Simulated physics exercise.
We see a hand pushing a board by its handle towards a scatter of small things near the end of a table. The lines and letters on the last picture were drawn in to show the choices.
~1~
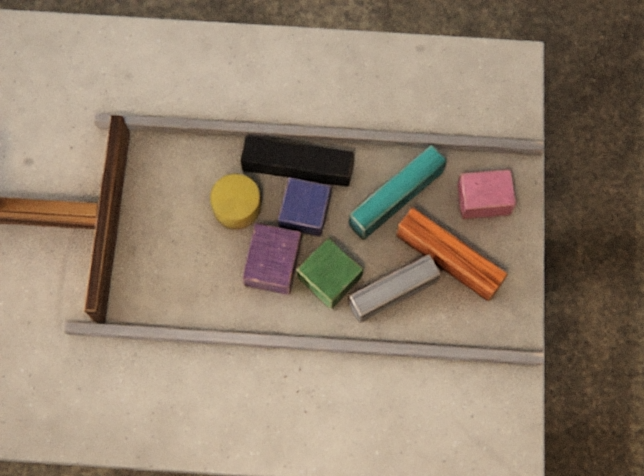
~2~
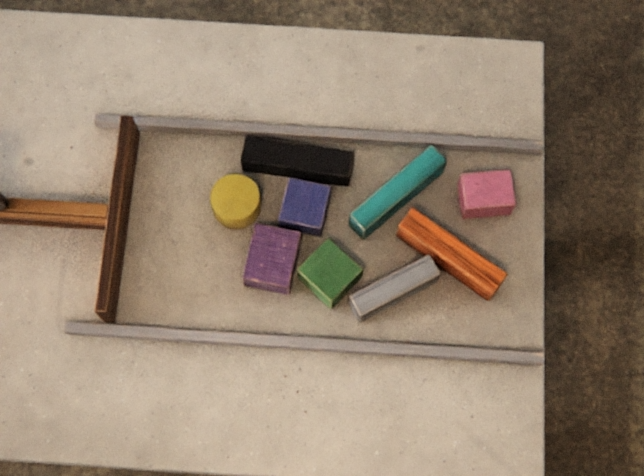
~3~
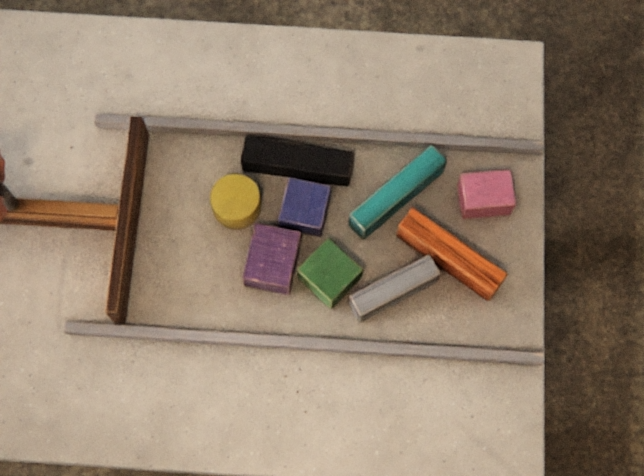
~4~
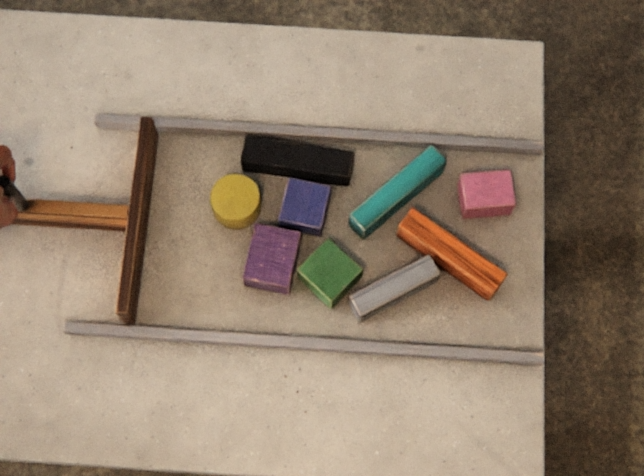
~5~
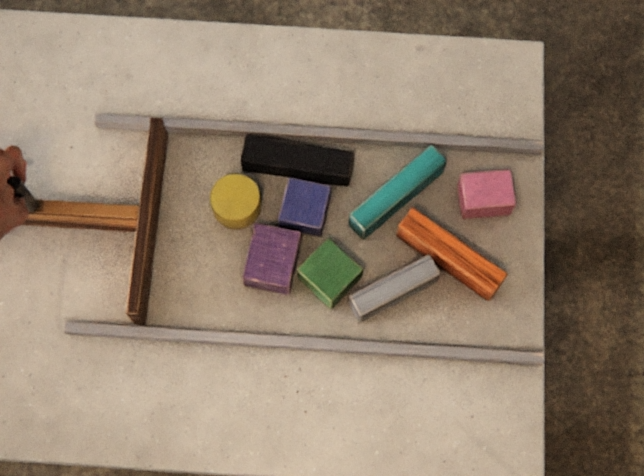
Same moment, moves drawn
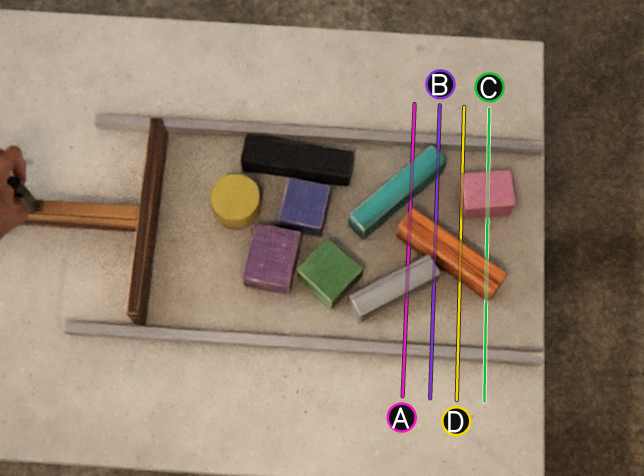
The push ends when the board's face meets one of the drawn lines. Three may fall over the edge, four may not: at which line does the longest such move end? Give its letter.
No farther than D.
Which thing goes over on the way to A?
It is the pink block.
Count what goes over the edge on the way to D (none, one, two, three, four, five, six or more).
By then, three.
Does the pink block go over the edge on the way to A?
Yes.
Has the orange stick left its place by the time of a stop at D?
Yes.
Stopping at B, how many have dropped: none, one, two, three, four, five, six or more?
Three.
On the marked copy, A at (409, 243); B at (435, 245); C at (487, 248); D at (461, 247).
Taking D. A third of the way, board (258, 220); turquoise stick (403, 194); black stick (327, 160).
Two thirds of the way, board (373, 227); pink block (532, 211); orange stick (523, 283).
When it is over, board (460, 233); turquoise stick over the edge; orange stick over the edge; three fallen.
As for the rest, A is within the limit but short; B is within the limit but short; C drops five.
